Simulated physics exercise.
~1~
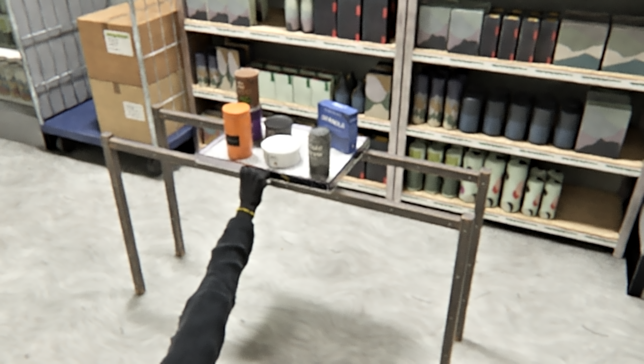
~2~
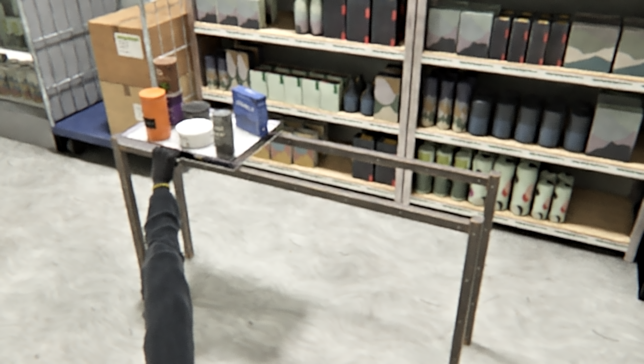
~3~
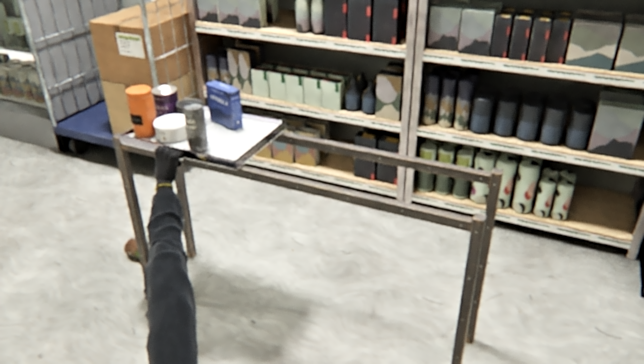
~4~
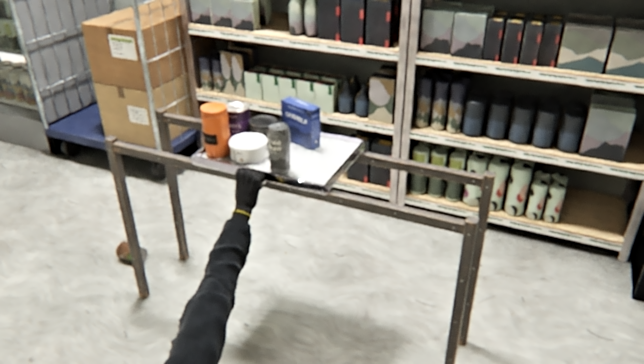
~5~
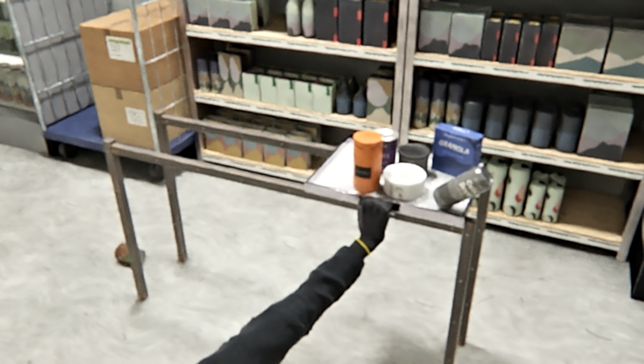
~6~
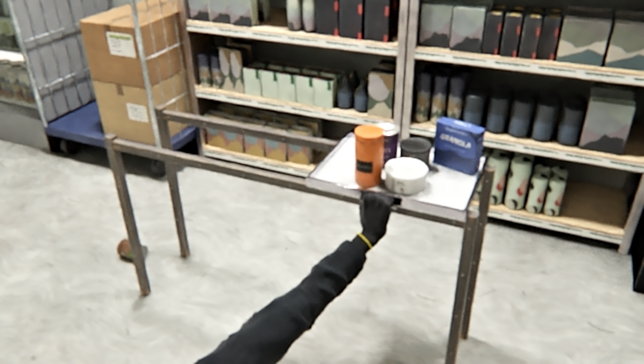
In the video, a gloved hand slides a tray of jars, tins and a blue packet left along a metal frame, and a brown tin falls to the floor; the hand then moves the tray right, where a grey can tips and leaves the tray, the other items remaining on it.
